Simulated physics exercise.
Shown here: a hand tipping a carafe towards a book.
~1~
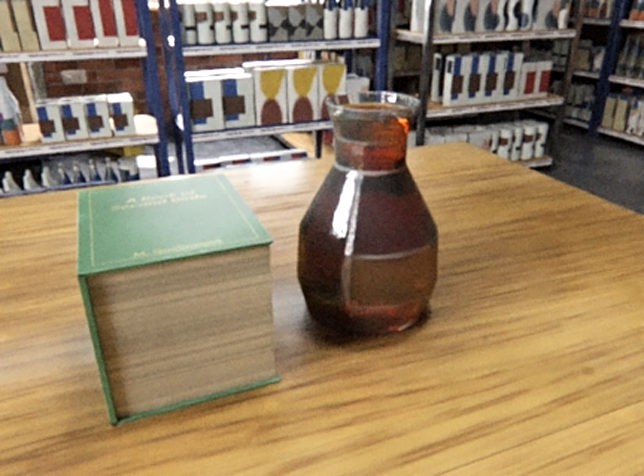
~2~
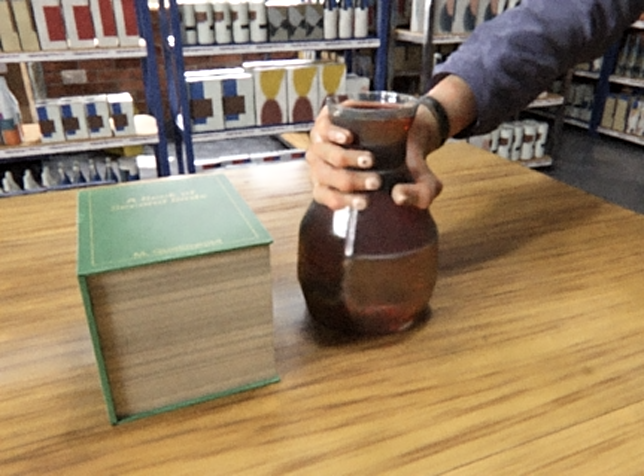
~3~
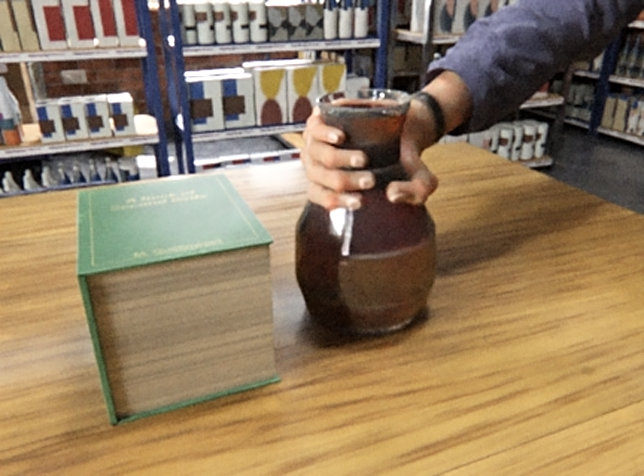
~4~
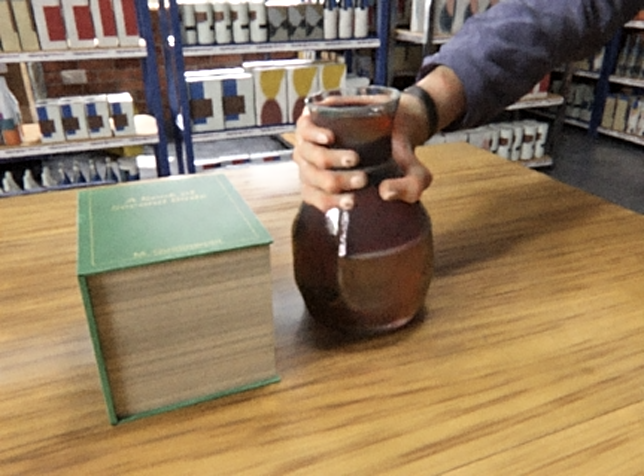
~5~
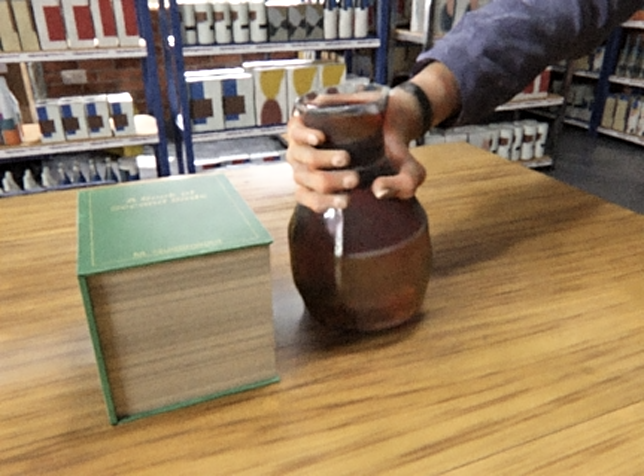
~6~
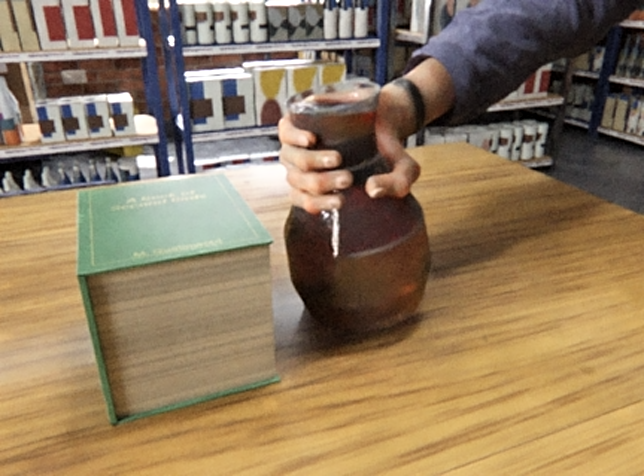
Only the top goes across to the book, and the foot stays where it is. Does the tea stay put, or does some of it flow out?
The tea partly flows out.
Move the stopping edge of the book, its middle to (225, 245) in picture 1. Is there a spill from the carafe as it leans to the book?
Some escapes.
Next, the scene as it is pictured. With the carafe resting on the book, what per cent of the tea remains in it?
100 %.
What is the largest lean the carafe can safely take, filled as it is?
At 20° or so.
Soon after, the carafe leans by about 20°; some has gone over its rim; all of the tea is inside.
Later, the carafe leans by about 30°; some has gone over its rim; nearly all of the tea is inside.
In the end, the carafe leans by about 35°, against the book; some has gone over its rim; nearly all of the tea is inside.
